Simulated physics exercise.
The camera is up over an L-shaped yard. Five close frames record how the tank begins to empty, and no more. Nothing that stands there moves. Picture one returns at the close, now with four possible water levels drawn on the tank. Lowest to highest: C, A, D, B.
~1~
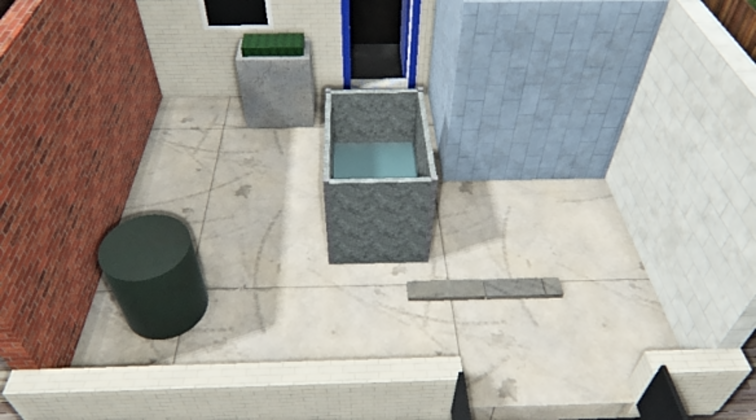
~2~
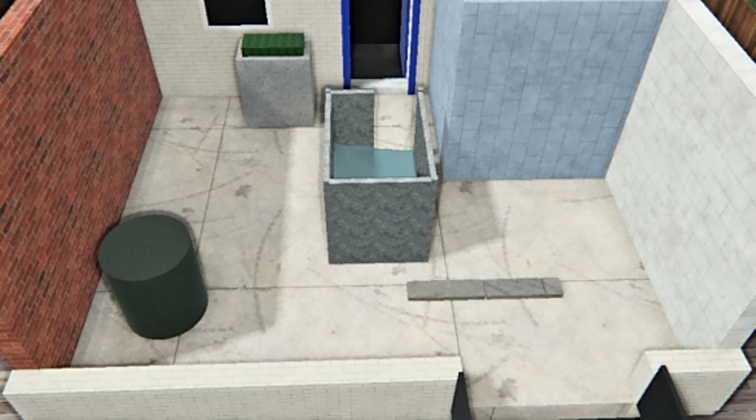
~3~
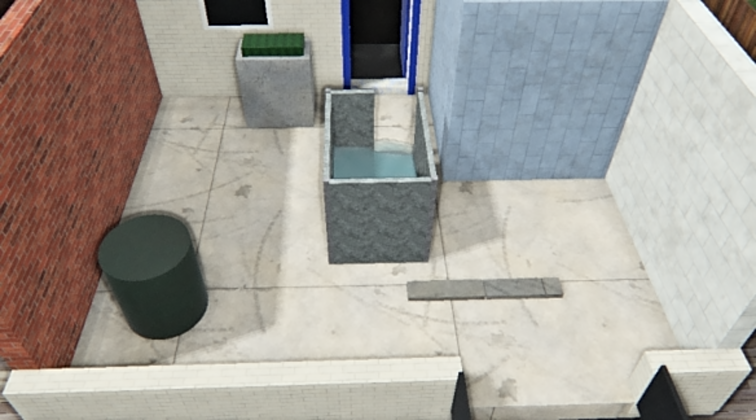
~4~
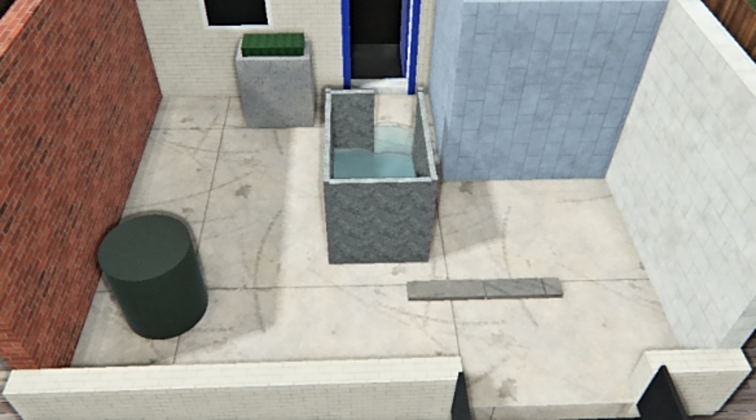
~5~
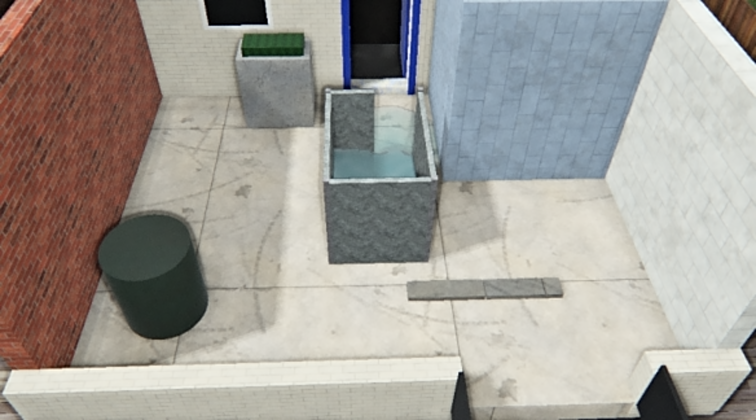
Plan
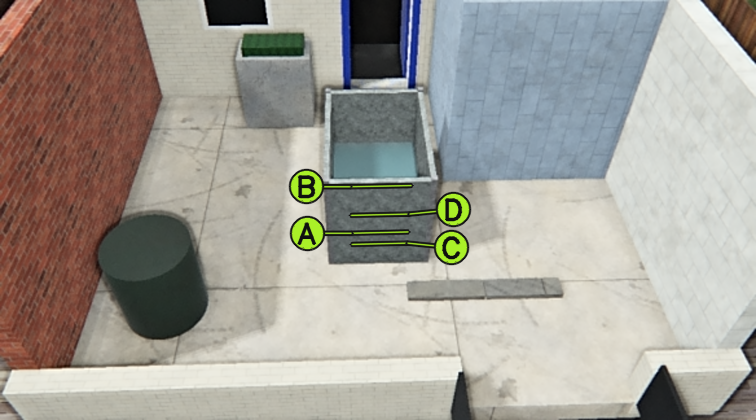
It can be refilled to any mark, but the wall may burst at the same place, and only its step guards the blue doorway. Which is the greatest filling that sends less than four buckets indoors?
I would pick mark C.
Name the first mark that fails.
That would be A.
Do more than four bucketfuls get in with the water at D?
Yes, it does.
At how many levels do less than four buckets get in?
One.
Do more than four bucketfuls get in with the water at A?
Yes, it does.
In lime, A at (379, 232); B at (380, 186); C at (379, 243); D at (380, 214); from the bottom up C, A, D, B.
If A is chosen, about 11 bucketfuls get in.
If B is chosen, dozens of bucketfuls pour in.
If C is chosen, a bucket or two gets in.
If D is chosen, dozens of bucketfuls pour in.
